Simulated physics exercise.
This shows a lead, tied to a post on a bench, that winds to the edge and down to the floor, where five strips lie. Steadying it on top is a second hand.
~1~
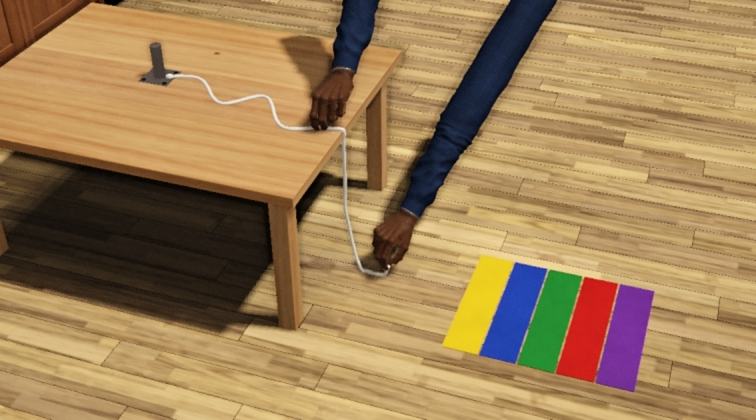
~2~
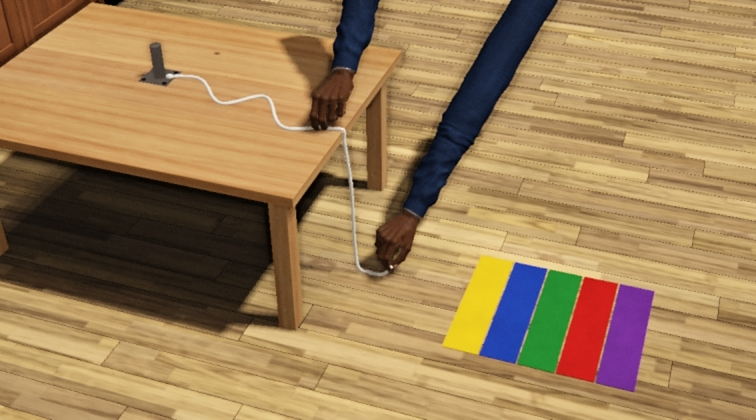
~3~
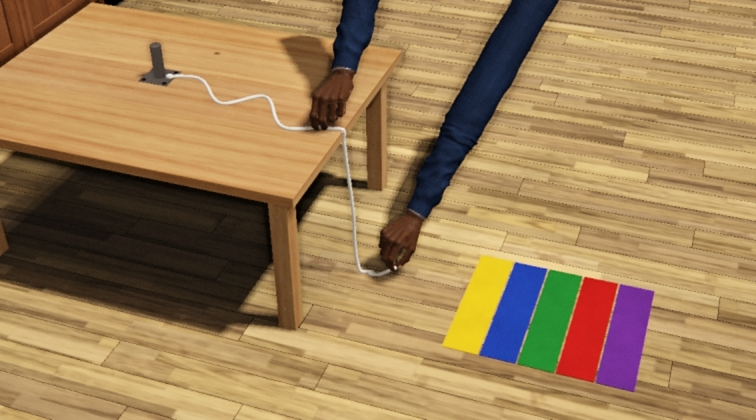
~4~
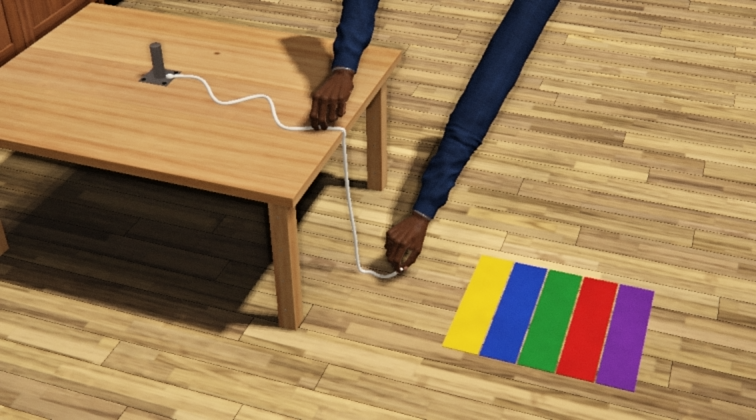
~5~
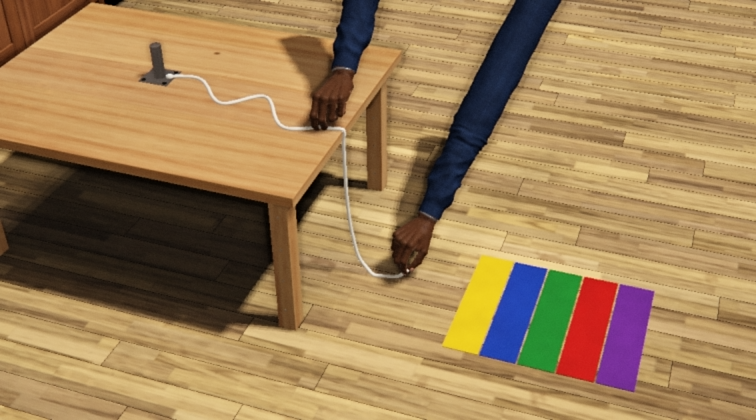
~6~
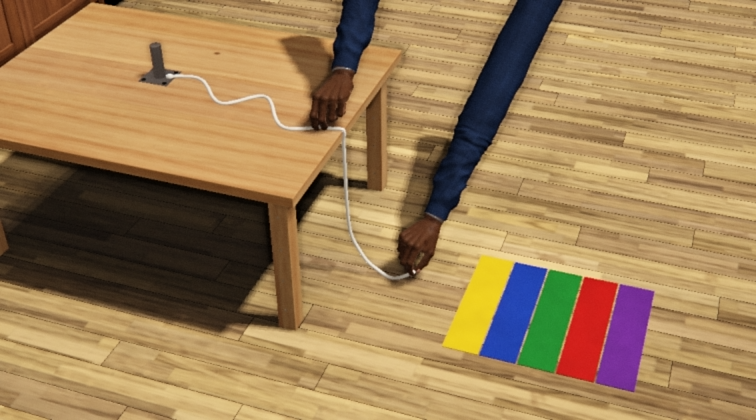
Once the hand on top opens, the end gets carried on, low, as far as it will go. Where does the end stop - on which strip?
On the green strip.
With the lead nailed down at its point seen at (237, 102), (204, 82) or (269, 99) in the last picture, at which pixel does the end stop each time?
Results: (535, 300); (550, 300); (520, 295).
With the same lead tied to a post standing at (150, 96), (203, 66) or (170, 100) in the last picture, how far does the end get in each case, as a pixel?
Going through them in sequence: (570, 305), (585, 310) and finally (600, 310).
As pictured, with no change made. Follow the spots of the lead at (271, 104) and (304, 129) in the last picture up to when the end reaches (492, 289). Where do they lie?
They end up close to (295, 112) and (349, 140).
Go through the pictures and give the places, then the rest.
End (389, 266); yellow (467, 332); blue (504, 341); green (541, 350); red (580, 359); purple (619, 368), in the first frame.
End (391, 267); lead through (200, 79) (236, 102) (275, 118) (337, 130) (352, 196) (356, 256), in the second frame.
End (395, 268), in the third frame.
End (401, 269); lead through (200, 79) (236, 102) (275, 118) (337, 130) (349, 196) (357, 256), in the fourth frame.
End (408, 270), in the fifth frame.
End (414, 272); lead through (200, 79) (236, 102) (275, 118) (337, 130) (346, 196) (362, 254), in the sixth frame.
Soon after, end near (493, 289); over yellow.
After that, end near (533, 298); over blue.
At the stop, end near (556, 303); over green. It gets as far as the green strip.
